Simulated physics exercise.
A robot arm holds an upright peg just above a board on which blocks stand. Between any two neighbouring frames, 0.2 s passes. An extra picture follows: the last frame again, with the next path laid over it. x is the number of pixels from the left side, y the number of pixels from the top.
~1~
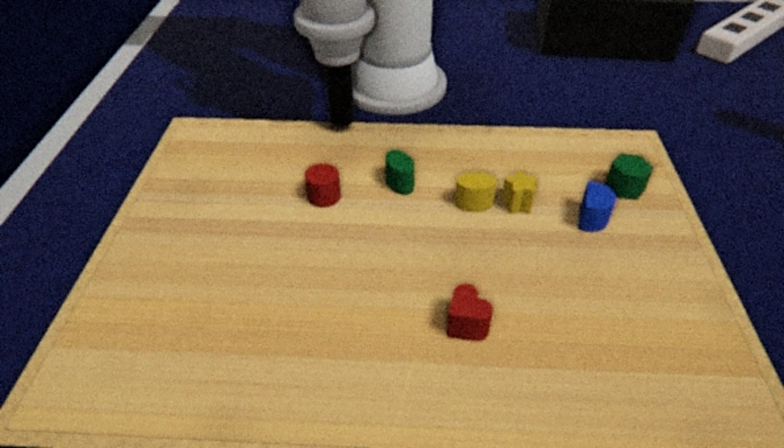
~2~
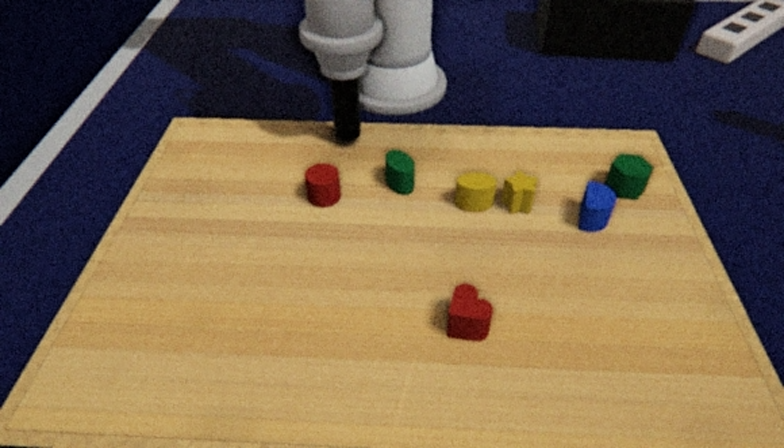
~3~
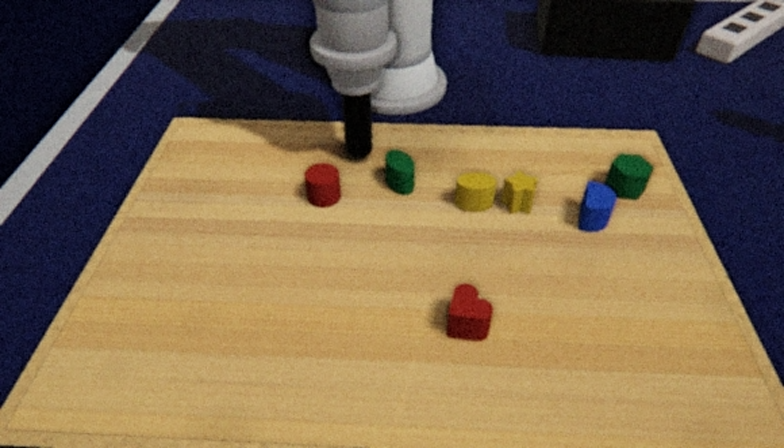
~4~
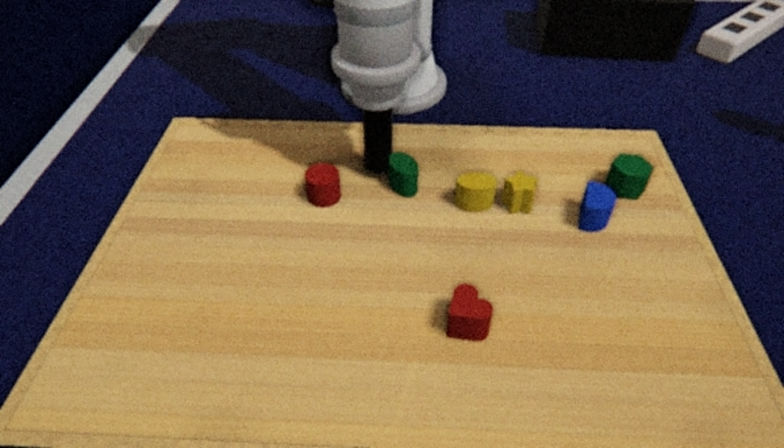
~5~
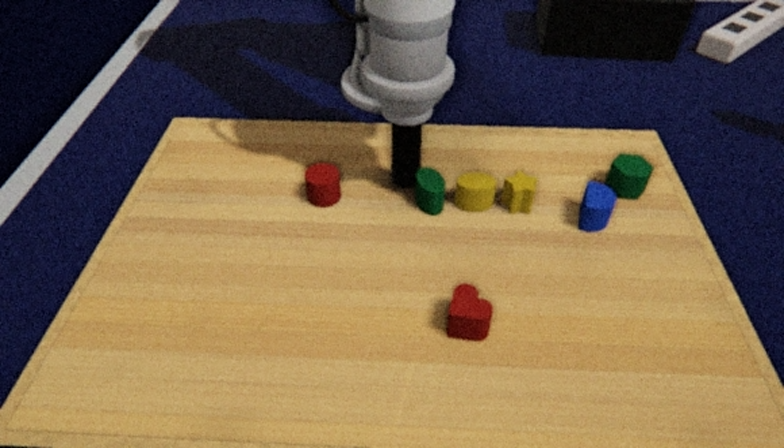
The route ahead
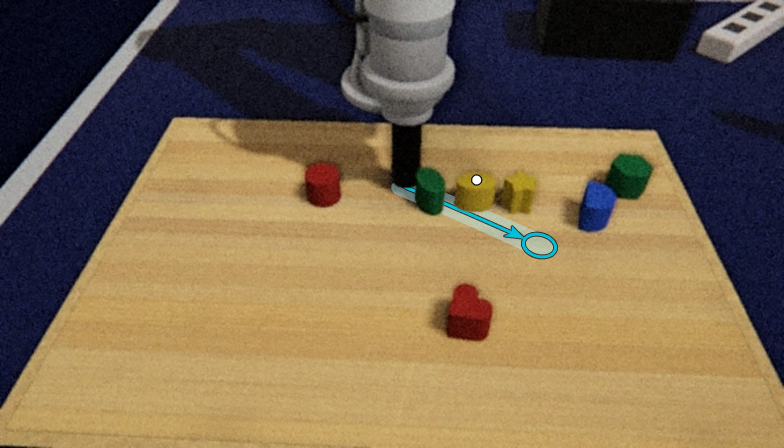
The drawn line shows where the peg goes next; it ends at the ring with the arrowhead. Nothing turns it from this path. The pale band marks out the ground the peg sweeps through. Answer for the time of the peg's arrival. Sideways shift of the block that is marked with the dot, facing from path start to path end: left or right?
It will end up to the left.
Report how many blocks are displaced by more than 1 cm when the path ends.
When the path ends, I think you'll find three or more blocks out of place by more than 1 cm.
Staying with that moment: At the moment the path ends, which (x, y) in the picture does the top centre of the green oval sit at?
For the centre of its top, I'd go with (476, 215).
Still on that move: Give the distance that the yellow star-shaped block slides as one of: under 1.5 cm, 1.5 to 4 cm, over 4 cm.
Once the path is done, the yellow star-shaped block lies 1.5 to 4 cm from its present place.
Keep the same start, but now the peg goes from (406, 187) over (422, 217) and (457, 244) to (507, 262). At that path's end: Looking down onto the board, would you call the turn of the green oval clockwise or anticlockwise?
That block twists counter-clockwise.
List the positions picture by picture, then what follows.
The first picture shows lower end of the peg at (342, 120), tops of blocks, green oval at (400, 160), yellow oval at (477, 180), yellow star-shaped block at (522, 181), blue half-round block at (600, 195).
The second picture shows peg at (348, 135), blocks as before.
The third picture shows peg at (359, 150), blocks as before.
The fourth picture shows peg at (379, 166), green oval at (404, 162).
The fifth picture shows peg at (406, 180), green oval at (431, 179), yellow oval at (477, 180), yellow star-shaped block at (522, 181), blue half-round block at (600, 195).
The drawn path runs in a line from (406, 187) to (539, 245); the dot is on the yellow oval.
The first path, step by step. One third of the way, peg at (449, 198); green oval at (460, 201), turned 55° clockwise; yellow oval at (487, 182), turned 35° anticlockwise.
Two thirds of the way, peg at (493, 217); green oval at (476, 215); yellow oval at (512, 186); yellow star-shaped block at (536, 177).
At the end, peg at (541, 238); green oval at (476, 215), turned 135° clockwise; yellow oval at (515, 187), turned 135° anticlockwise; yellow star-shaped block at (537, 176); blue half-round block not moved.
